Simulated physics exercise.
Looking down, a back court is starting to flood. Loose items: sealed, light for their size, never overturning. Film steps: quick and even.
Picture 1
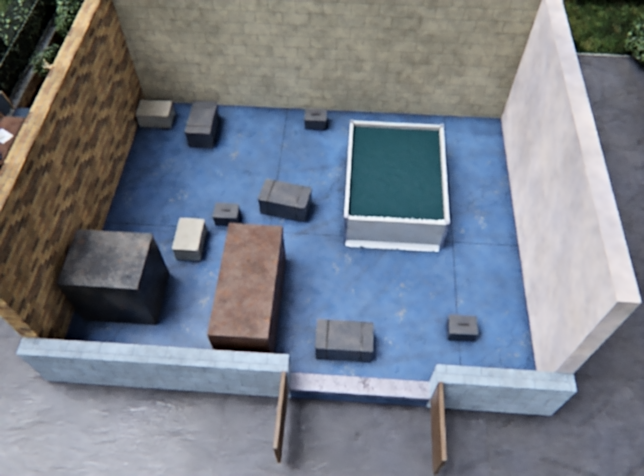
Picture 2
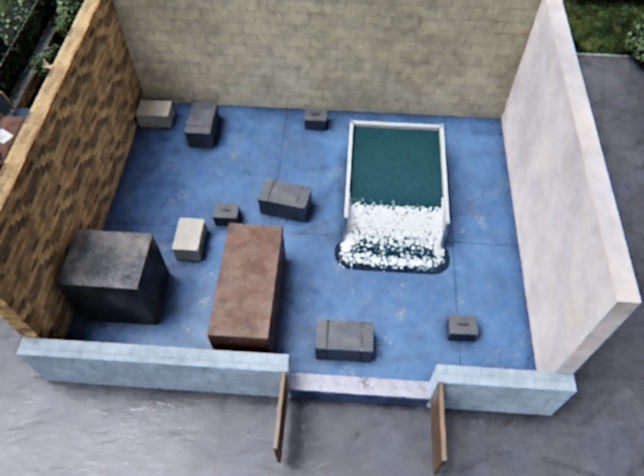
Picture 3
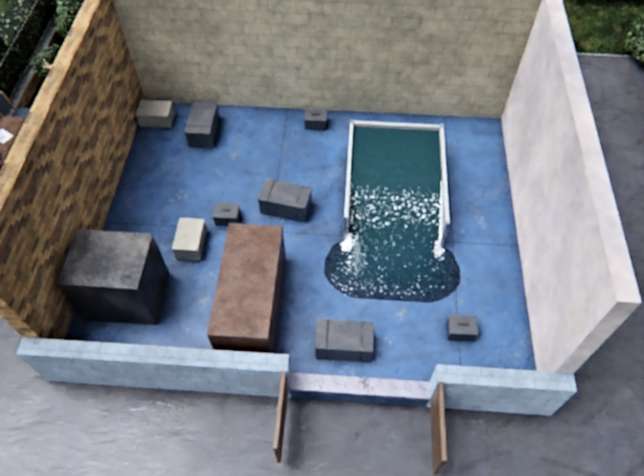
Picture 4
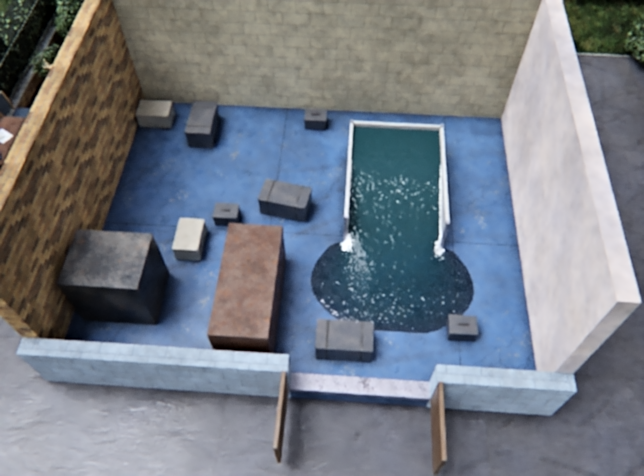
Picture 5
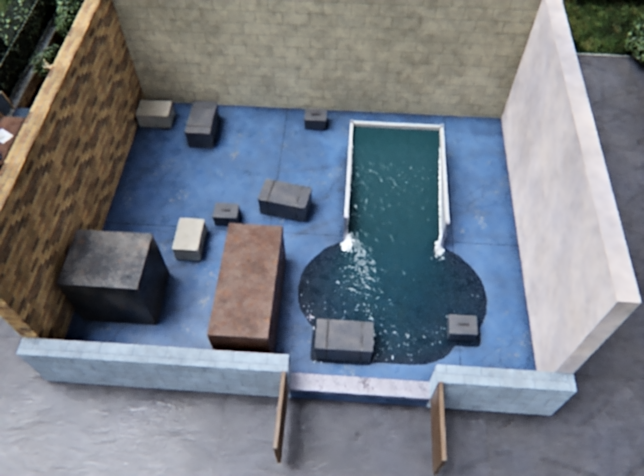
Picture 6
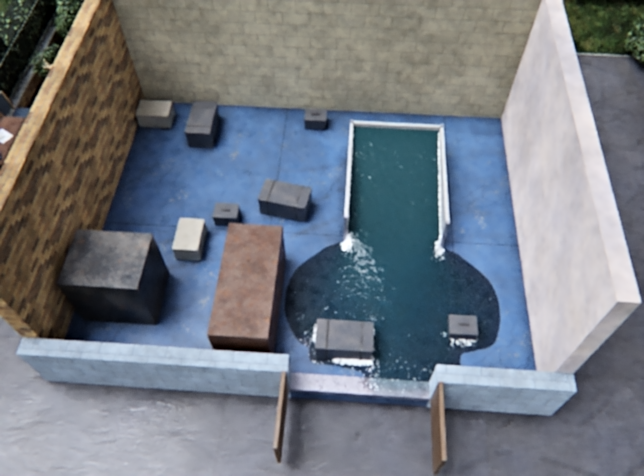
Dark green water burst from the front of a white-walled tank and spread in a rounded pool across the blue floor, surrounding two gray blocks and reaching the front opening, while the blocks stayed put.
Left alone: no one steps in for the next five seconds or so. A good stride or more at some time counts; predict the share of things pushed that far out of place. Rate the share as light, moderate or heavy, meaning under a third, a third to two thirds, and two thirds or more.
Light.
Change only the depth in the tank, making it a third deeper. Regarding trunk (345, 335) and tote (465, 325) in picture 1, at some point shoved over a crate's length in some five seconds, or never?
Taking them in order, went the full length and then went the full length.
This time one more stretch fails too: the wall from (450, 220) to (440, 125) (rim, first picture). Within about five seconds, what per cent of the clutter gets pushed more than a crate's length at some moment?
Result: Close to 50 %.
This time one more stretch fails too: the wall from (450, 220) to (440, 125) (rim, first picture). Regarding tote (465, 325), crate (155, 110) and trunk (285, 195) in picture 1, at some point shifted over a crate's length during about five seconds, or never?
In turn: Moved that far, stayed within it, stayed within it.
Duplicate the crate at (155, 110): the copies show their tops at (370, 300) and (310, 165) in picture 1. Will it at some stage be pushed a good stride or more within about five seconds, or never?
First: Covers that distance; second: Stays short of it.
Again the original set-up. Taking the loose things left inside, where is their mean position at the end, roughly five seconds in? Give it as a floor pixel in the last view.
Mean floor position: Approx. (263, 173) px, last view.
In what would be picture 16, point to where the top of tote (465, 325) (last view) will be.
Roughly (529, 352).
A moment on, 0 of 8 are well off their spots; 0 afloat.
Next, 2 of 8 are well off their spots; 1 afloat.
Later, 2 of 8 are well off their spots; 1 afloat.
In the end, 2 of 8 are well off their spots, and 2 have been at some point; 1 afloat.
